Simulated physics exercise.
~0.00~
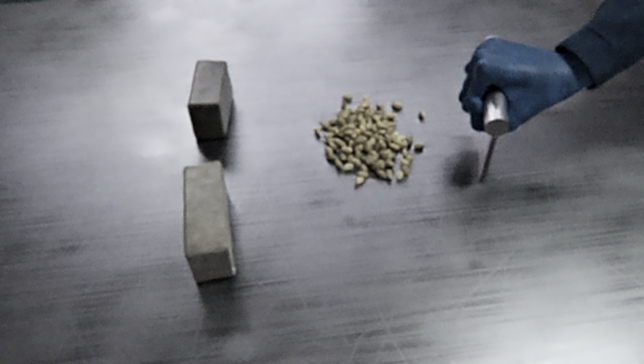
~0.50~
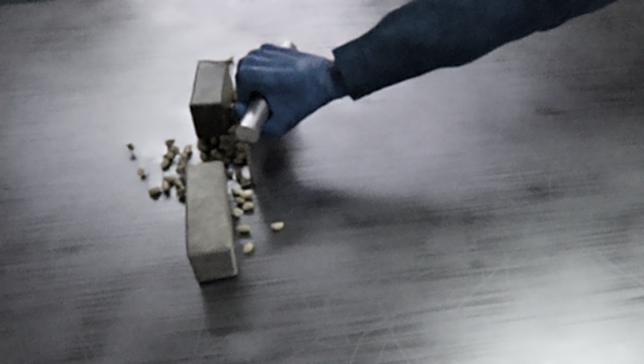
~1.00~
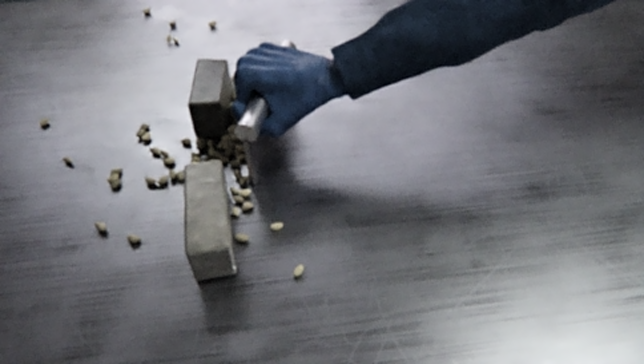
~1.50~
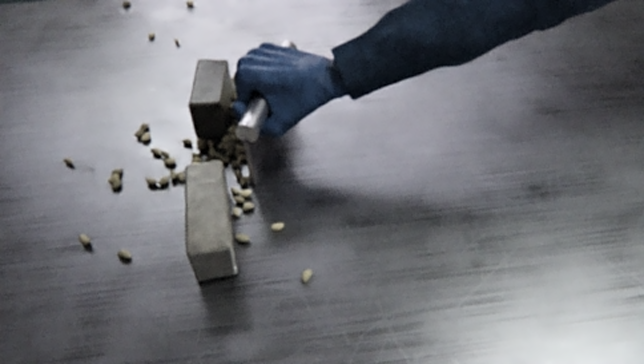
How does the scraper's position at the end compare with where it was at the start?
At the start the scraper is over on the right, with the beans between it and the two blocks. By the end it is further left, held close beside the blocks with beans bunched against them.
Blue-gloved hand pushing pale beans leftwards with a scraper against two grey blocks, some scattering beyond and many staying bunched there.
